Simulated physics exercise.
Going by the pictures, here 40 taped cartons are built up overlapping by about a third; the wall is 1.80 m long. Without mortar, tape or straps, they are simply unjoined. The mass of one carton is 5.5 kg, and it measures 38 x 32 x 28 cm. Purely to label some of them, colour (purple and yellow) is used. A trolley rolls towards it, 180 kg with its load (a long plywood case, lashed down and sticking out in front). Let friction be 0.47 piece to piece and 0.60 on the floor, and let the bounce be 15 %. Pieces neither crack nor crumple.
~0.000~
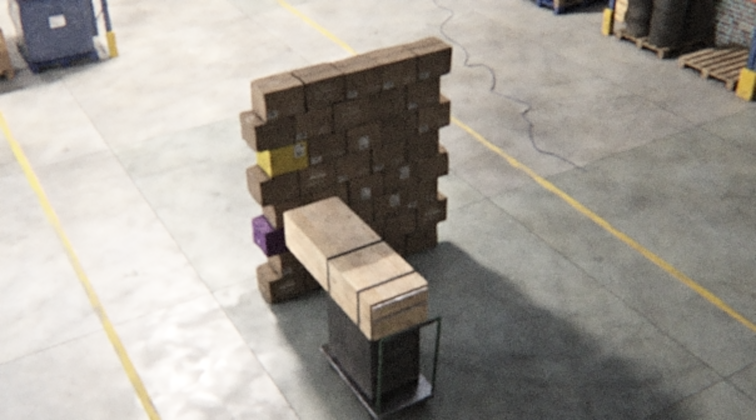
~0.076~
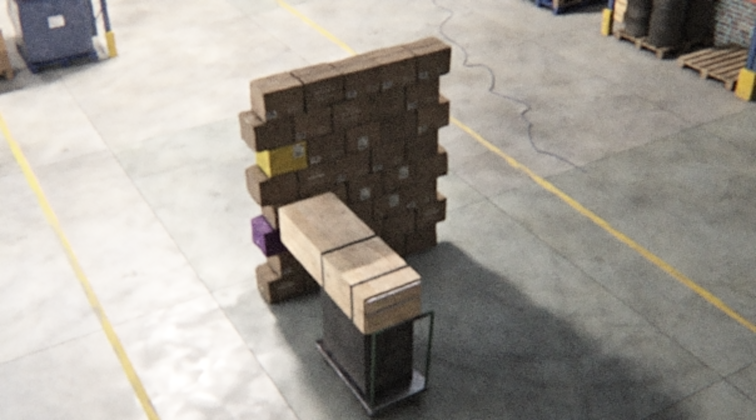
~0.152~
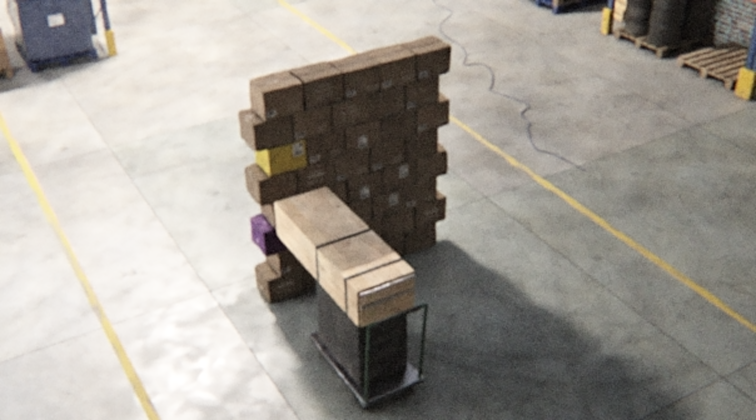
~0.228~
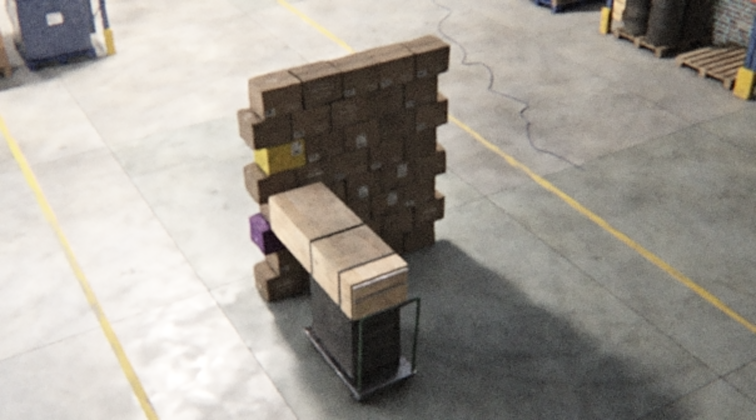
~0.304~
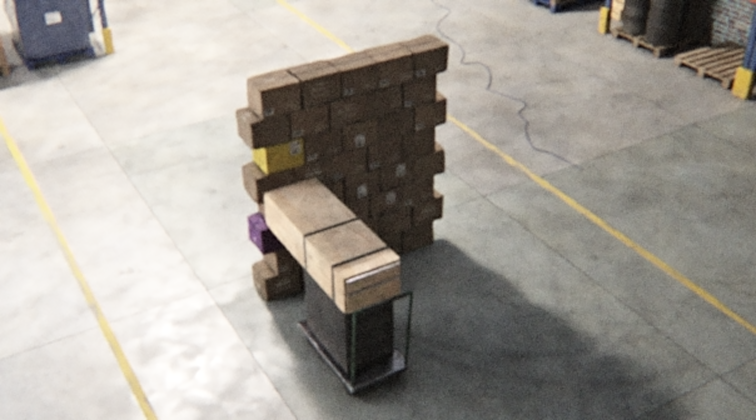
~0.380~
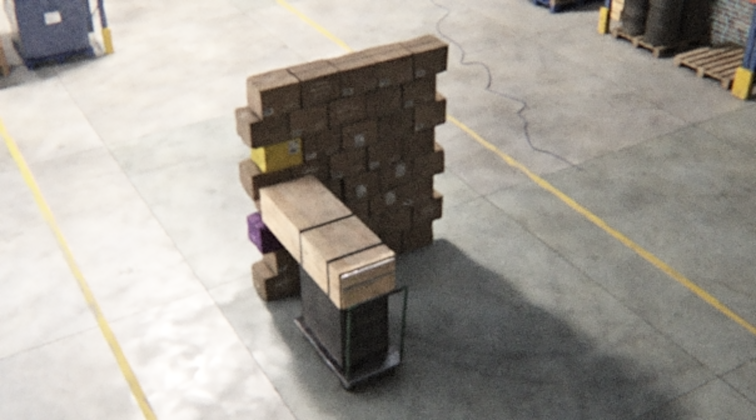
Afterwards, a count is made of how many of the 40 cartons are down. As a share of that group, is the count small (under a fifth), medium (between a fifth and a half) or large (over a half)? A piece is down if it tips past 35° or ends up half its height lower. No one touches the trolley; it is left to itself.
It is medium.
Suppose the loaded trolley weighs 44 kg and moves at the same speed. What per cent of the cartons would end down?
I'd put it near 0 in a hundred.
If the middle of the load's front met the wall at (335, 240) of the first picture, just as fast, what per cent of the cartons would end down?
Then it would be 0 %.
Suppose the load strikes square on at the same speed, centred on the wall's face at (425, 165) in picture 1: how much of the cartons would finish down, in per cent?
Roughly 40 per cent would be down.
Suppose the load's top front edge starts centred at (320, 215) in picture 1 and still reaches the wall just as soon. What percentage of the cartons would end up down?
Then around 50 percent of them.
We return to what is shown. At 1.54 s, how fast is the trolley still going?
0.1 m/s, roughly.
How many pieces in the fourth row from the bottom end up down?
Down at the end: 2.
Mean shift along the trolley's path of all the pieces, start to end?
Some 50 cm on average.
By 0.88 s, load 24 cm past the wall's line, still rolling; none of the 40 cartons down, 23 disturbed; yellow carton tilted 9°; purple carton tilted 9°.
By 1.54 s, load 28 cm past the wall's line, still rolling; 16 of the 40 cartons down; yellow carton tilted 48°, 23 cm lower; purple carton tilted 15°.
By 2.00 s, load 24 cm past the wall's line, stopped; 16 of the 40 cartons down; yellow carton on its side; purple carton moved 6 cm.
When it is over (3.1 s), load 24 cm past the wall's line, stopped; 16 of the 40 cartons down; yellow carton on its side; purple carton moved 6 cm. That is 40 per cent. In pixels of the last frame, middles, yellow carton near (270, 206), purple carton near (267, 228).
